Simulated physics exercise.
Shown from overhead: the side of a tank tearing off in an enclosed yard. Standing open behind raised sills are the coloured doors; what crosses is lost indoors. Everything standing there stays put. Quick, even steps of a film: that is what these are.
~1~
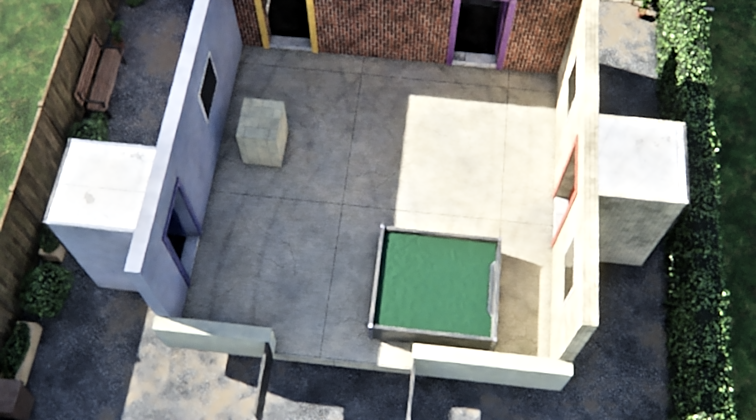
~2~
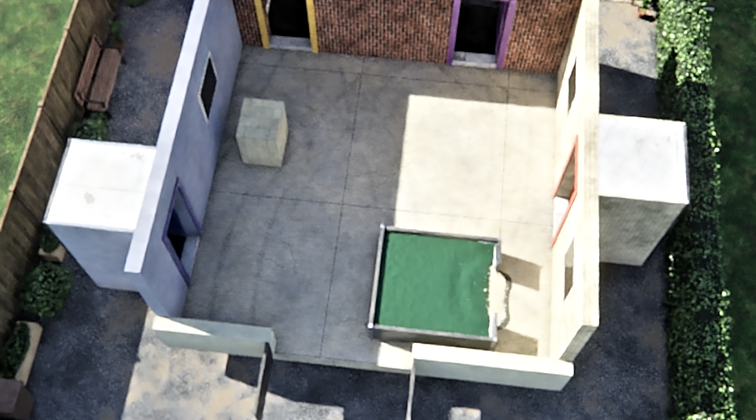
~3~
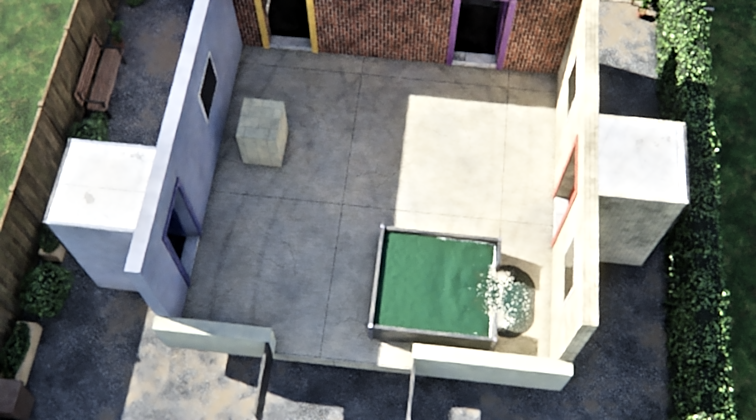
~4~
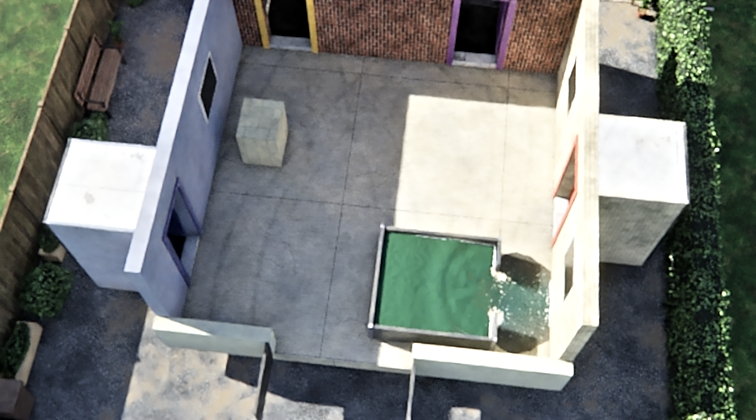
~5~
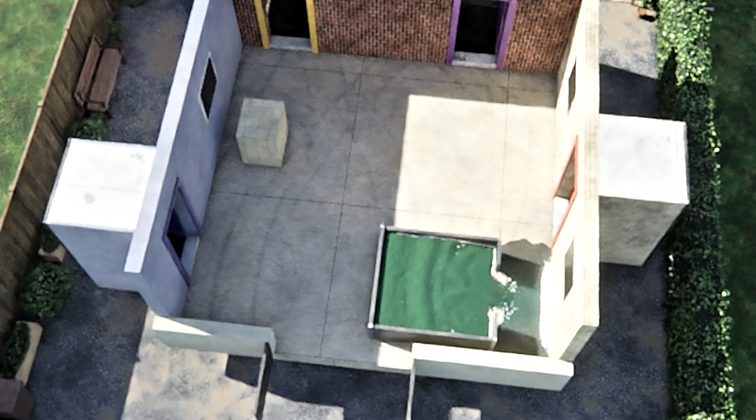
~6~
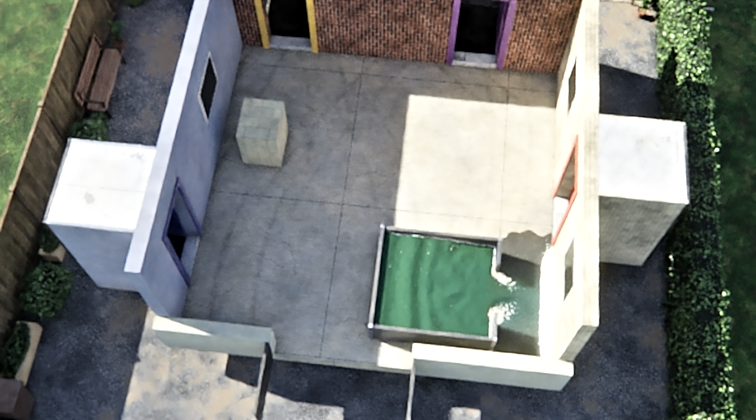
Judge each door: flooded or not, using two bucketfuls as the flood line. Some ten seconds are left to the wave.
In the end purple door: Limit not exceeded, blue door: Limit not exceeded, red door: Limit not exceeded, yellow door: Limit not exceeded.
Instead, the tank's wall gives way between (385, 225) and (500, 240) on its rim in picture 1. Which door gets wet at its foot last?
Answer - the blue-painted one.
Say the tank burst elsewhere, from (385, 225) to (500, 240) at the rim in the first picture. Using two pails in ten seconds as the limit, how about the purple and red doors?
Looks like the purple door tops the limit but the red door doesn't reach it.
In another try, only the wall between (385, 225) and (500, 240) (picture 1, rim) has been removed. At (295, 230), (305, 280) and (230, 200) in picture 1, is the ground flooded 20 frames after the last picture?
One by one: Unsoaked; unsoaked; unsoaked.
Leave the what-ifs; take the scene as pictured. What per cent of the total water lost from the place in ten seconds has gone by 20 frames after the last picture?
Close to 20 out of every hundred.
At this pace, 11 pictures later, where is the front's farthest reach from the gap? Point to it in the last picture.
About (554, 101).
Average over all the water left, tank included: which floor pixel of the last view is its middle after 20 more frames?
Centre of mass: Roughly (467, 267).
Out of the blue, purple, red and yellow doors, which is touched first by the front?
That is the one in red.
A moment on, water covers 10 % of the floor; the purple door not reached, the blue door not reached, the red door wet at the sill, nothing in, the yellow door not reached.
Next, water covers 25 % of the floor; the purple door not reached, the blue door not reached, the red door wet at the sill, nothing in, the yellow door not reached.
Then, water covers 40 % of the floor; the purple door wet at the sill, nothing in, the blue door not reached, the red door wet at the sill, nothing in, the yellow door not reached.
Later, water covers 55 % of the floor; the purple door wet at the sill, nothing in, the blue door wet at the sill, nothing in, the red door wet at the sill, nothing in, the yellow door wet at the sill, nothing in.
In the end, water covers 75 % of the floor; the purple door wet at the sill, nothing in, the blue door wet at the sill, nothing in, the red door under two buckets in, the yellow door wet at the sill, nothing in.
